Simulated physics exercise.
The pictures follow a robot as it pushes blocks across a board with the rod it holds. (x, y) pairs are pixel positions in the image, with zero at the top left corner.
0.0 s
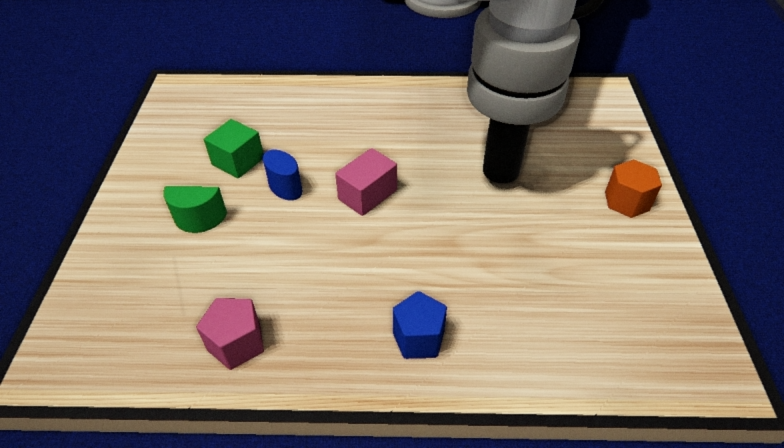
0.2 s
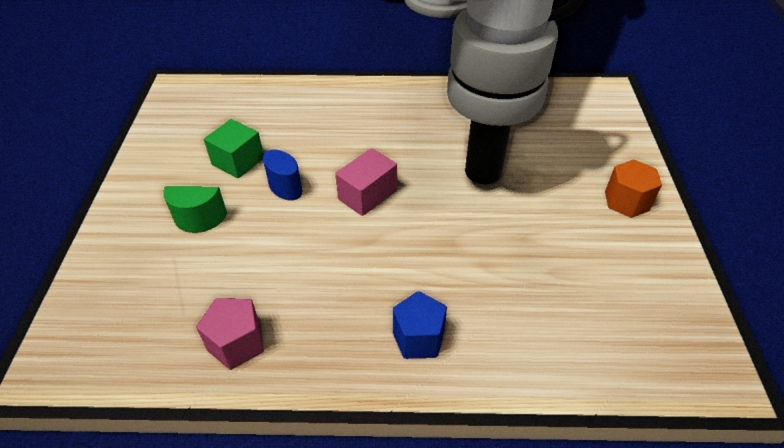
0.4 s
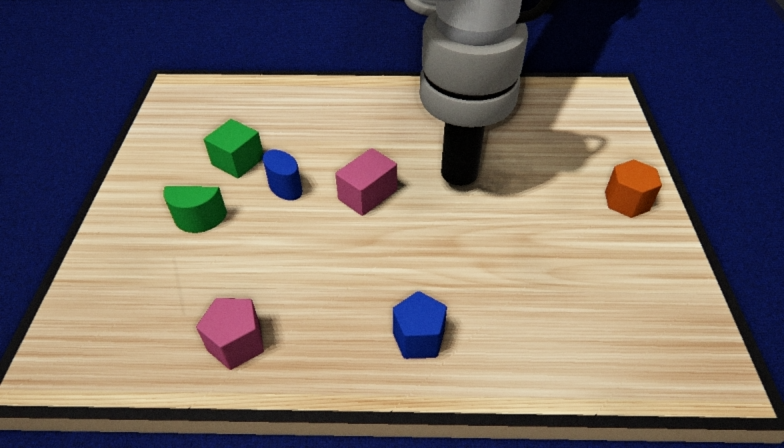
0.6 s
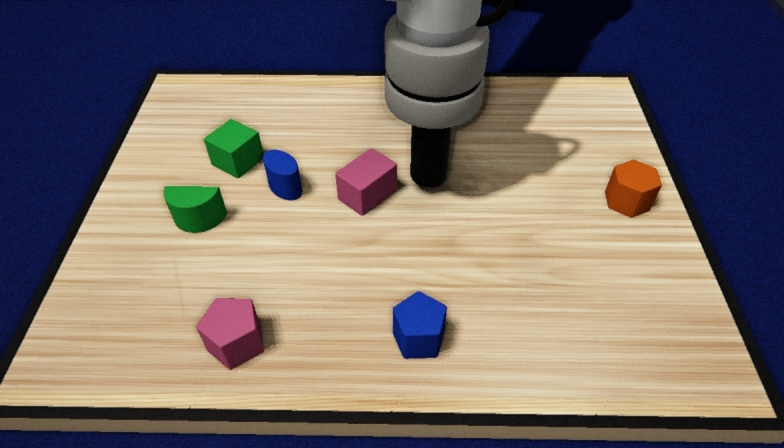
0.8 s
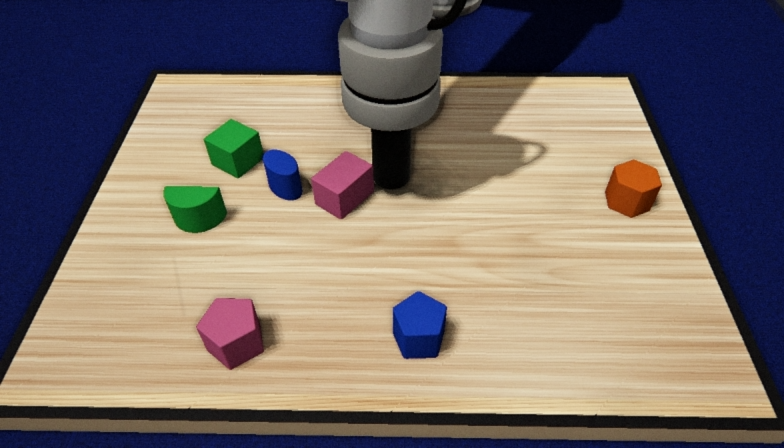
Robot arm with a black rod sliding left across a wooden board, then nudging a pink block left toward a blue one.
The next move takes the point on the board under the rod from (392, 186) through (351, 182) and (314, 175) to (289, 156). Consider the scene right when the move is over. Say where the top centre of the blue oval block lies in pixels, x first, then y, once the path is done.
My estimate: (257, 164).
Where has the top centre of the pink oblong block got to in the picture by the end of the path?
It is going to be at (294, 178).
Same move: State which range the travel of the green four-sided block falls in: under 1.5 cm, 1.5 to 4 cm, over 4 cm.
It goes hardly anywhere, under 1.5 cm.
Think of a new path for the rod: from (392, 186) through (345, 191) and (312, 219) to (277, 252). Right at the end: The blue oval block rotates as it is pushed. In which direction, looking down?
From above, the turn goes clockwise.
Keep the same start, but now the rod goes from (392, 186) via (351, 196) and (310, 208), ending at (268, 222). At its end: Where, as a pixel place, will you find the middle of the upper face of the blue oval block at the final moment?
The top centre is at (253, 161).
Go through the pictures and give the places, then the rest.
In the first frame, lower end of the rod (501, 171), tops of blocks, green four-sided block (231, 135), blue oval block (280, 161), pink oblong block (366, 168).
In the second frame, rod (483, 172), blocks as before.
In the third frame, rod (459, 173), blocks as before.
In the fourth frame, rod (429, 175), blocks as before.
In the fifth frame, rod (392, 177), green four-sided block (231, 135), blue oval block (280, 161), pink oblong block (342, 171).
On the path given first. One third of the way, rod (350, 173); blue oval block (276, 162), turned 15° clockwise; pink oblong block (308, 177), turned 35° anticlockwise.
Two thirds of the way, rod (312, 165); blue oval block (257, 164), turned 70° clockwise; pink oblong block (294, 178), turned 80° anticlockwise.
At the end, rod (287, 147); green four-sided block not moved; blue oval block (257, 164), turned 70° clockwise; pink oblong block (294, 178), turned 80° anticlockwise.
